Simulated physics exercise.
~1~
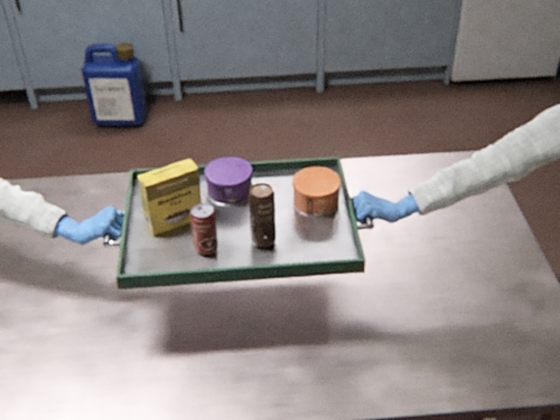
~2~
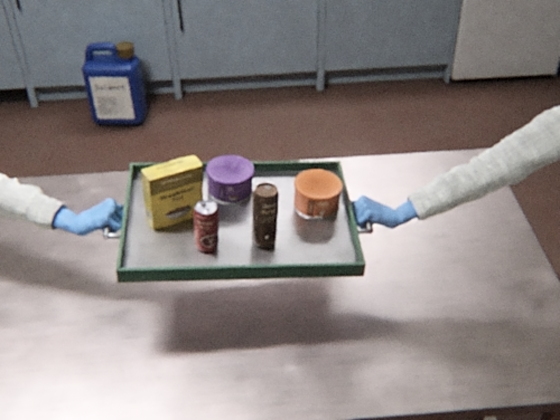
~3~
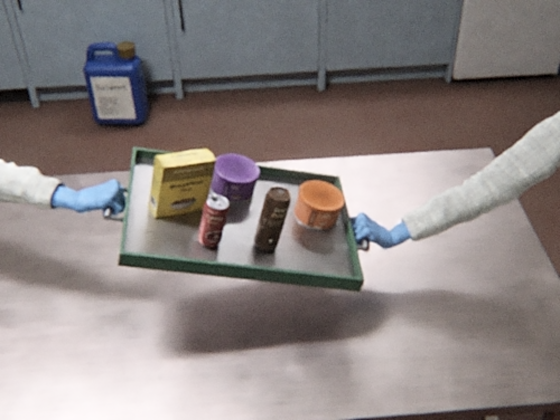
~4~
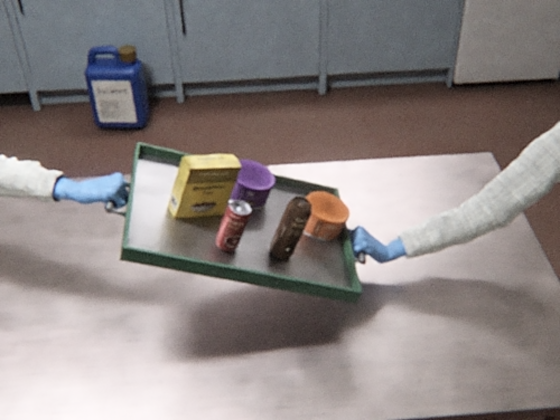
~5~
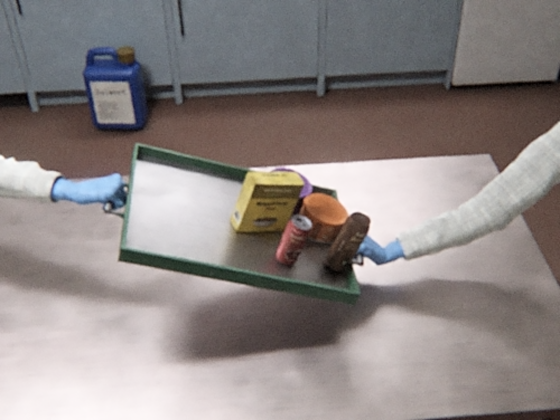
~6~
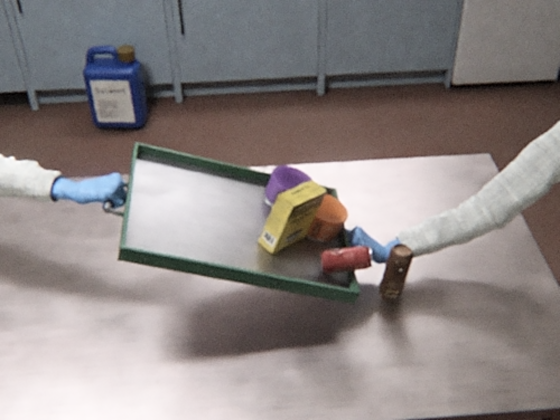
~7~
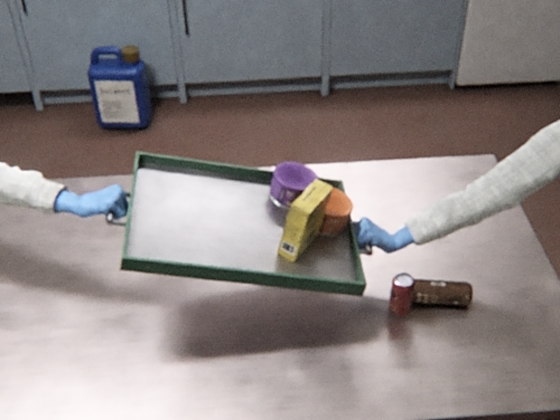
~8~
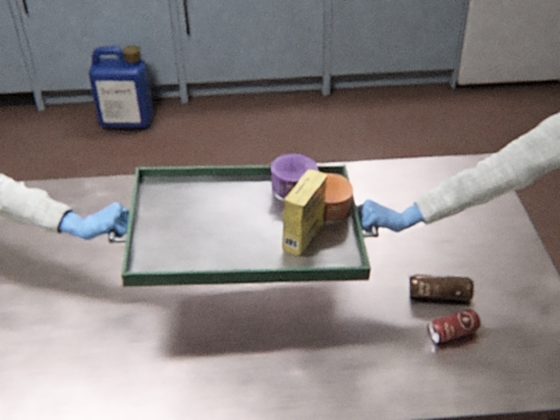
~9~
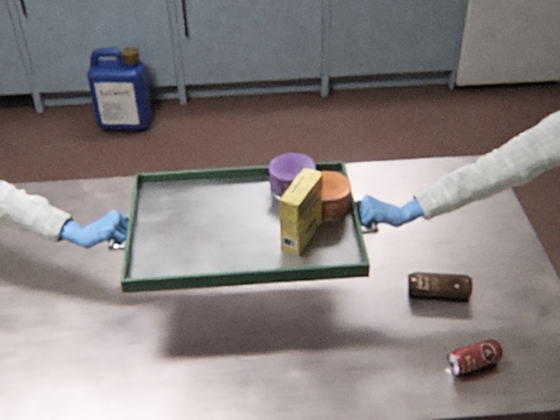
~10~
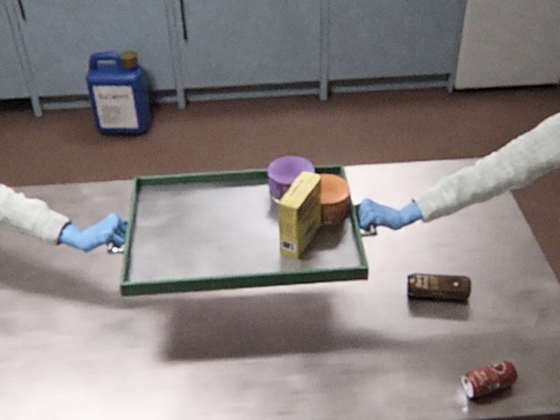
The footage shows two gloved hands tipping a green-rimmed tray down to the right, so its items slide and the brown and red cans fall onto the table. The tray is levelled with the purple tub, yellow packet and orange tub still aboard, while the red can rolls farther away.
